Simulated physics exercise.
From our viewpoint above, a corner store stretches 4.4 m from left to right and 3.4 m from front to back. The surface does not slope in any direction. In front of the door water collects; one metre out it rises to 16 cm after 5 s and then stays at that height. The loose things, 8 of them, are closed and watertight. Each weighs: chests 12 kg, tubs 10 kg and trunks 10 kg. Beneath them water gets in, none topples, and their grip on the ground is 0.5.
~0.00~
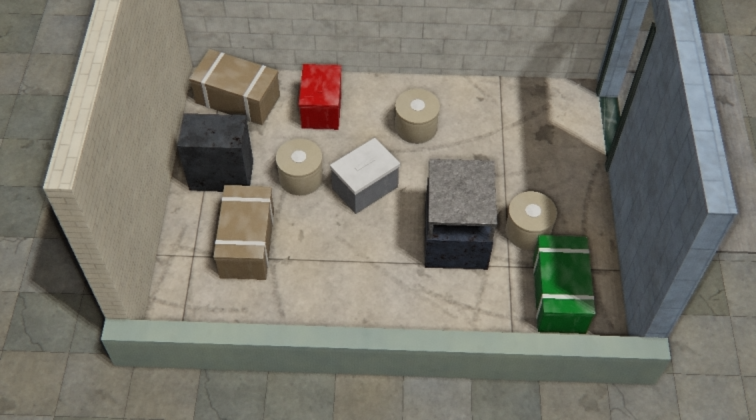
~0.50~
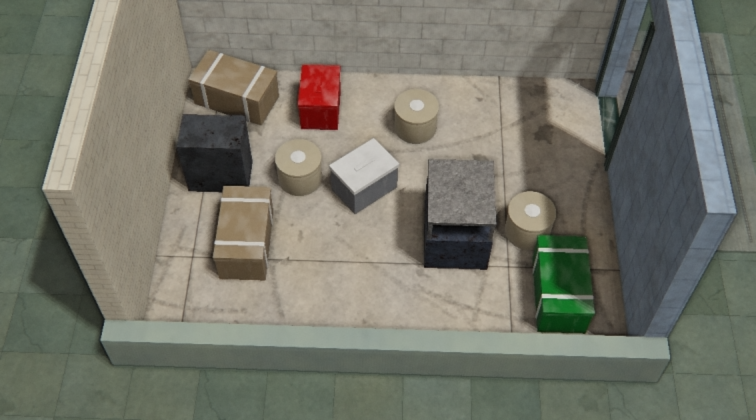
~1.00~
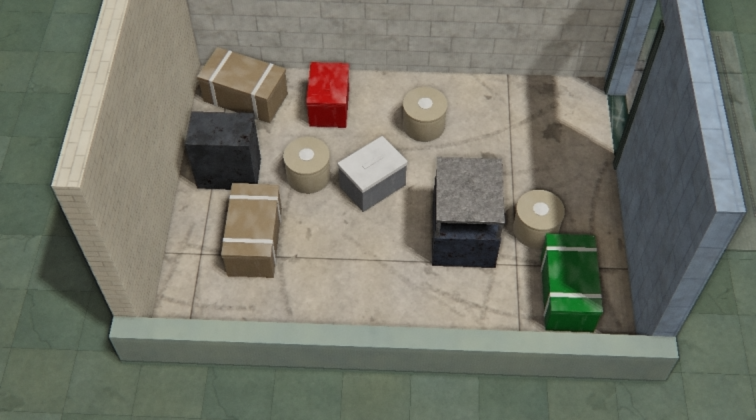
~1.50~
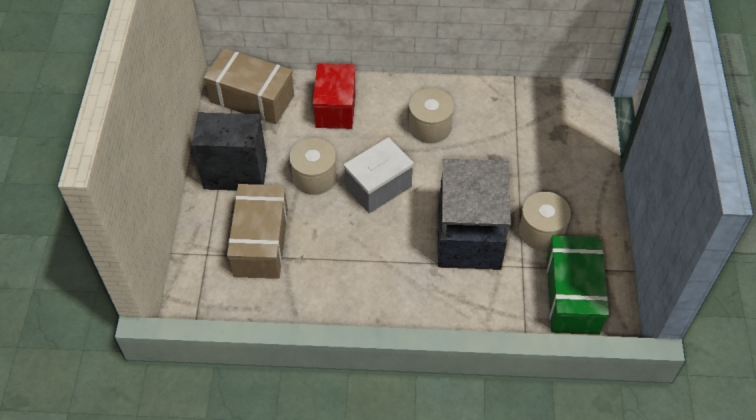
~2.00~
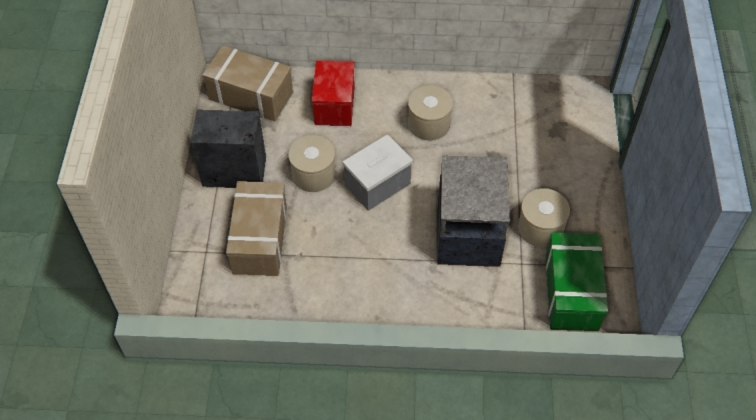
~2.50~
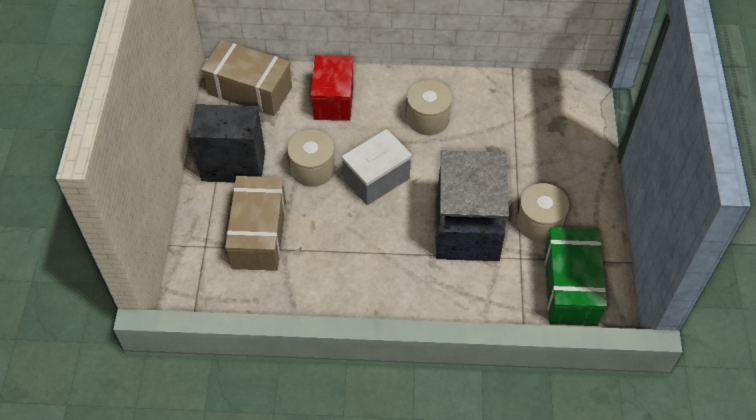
Boxes and round tubs sitting still in an open-topped room as the paving outside turns green and the view shifts slightly.
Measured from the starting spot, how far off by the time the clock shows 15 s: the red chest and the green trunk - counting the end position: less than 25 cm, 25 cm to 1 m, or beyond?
As for the red chest, it moves somewhat; as for the green trunk, it remains in place.
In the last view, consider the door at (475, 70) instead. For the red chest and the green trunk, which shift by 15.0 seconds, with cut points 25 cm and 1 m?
In that case the red chest would have stayed about where it was and the green trunk would have gone a great distance.
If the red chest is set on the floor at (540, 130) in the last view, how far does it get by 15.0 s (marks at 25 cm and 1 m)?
Looks like it is swept a long way.
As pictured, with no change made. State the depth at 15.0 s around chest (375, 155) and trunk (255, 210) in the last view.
First roughly 7 cm, second roughly 8 cm.
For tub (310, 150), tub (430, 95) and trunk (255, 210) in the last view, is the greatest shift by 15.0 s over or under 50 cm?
First greater, then greater, then greater.
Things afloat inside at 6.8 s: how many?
At that instant the tally stands at 0.
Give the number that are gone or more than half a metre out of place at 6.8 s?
I make it 0 by then.
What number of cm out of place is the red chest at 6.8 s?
Close to 0 cm.
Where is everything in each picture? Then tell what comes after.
In the first picture, the red chest at (320, 84) rests on the ground; the green trunk at (566, 273), on the bottom; water covers 0.0 m2; 0 of 8 have shifted.
In the second picture, the red chest at (319, 85), on the bottom; the green trunk at (566, 273) rests on the ground; water covers 0.0 m2; 0 of 8 have shifted.
In the third picture, the red chest at (328, 83) rests on the ground; the green trunk at (574, 272), on the bottom; 0.0 m2 under water; 0 of 8 have shifted.
In the fourth picture, the red chest at (334, 84) rests on the ground; the green trunk at (580, 274) rests on the ground; 0.0 m2 under water; 0 of 8 have shifted.
In the fifth picture, the red chest at (333, 81), on the bottom; the green trunk at (579, 271) rests on the ground; 0.0 m2 under water; 0 of 8 have shifted.
In the sixth picture, the red chest at (332, 75), on the bottom; the green trunk at (578, 266) rests on the ground; water covers 0.0 m2; 0 of 8 have shifted.
After 3.5 s the red chest is near (332, 75), 0.0 m from its start, aground; the green trunk is near (578, 266), 0.0 m from its start, aground; 0 afloat.
After 6.8 s the red chest is near (332, 76), 0.0 m from its start, aground; the green trunk is near (578, 266), 0.0 m from its start, aground; 0 afloat.
After 11.0 s the red chest is near (289, 78), 0.4 m from its start, afloat; the green trunk is near (578, 266), 0.0 m from its start, aground; 5 afloat.
After 15.0 s the red chest is near (280, 55), 0.6 m from its start, afloat; the green trunk is near (584, 259), 0.1 m from its start, afloat; 7 afloat.
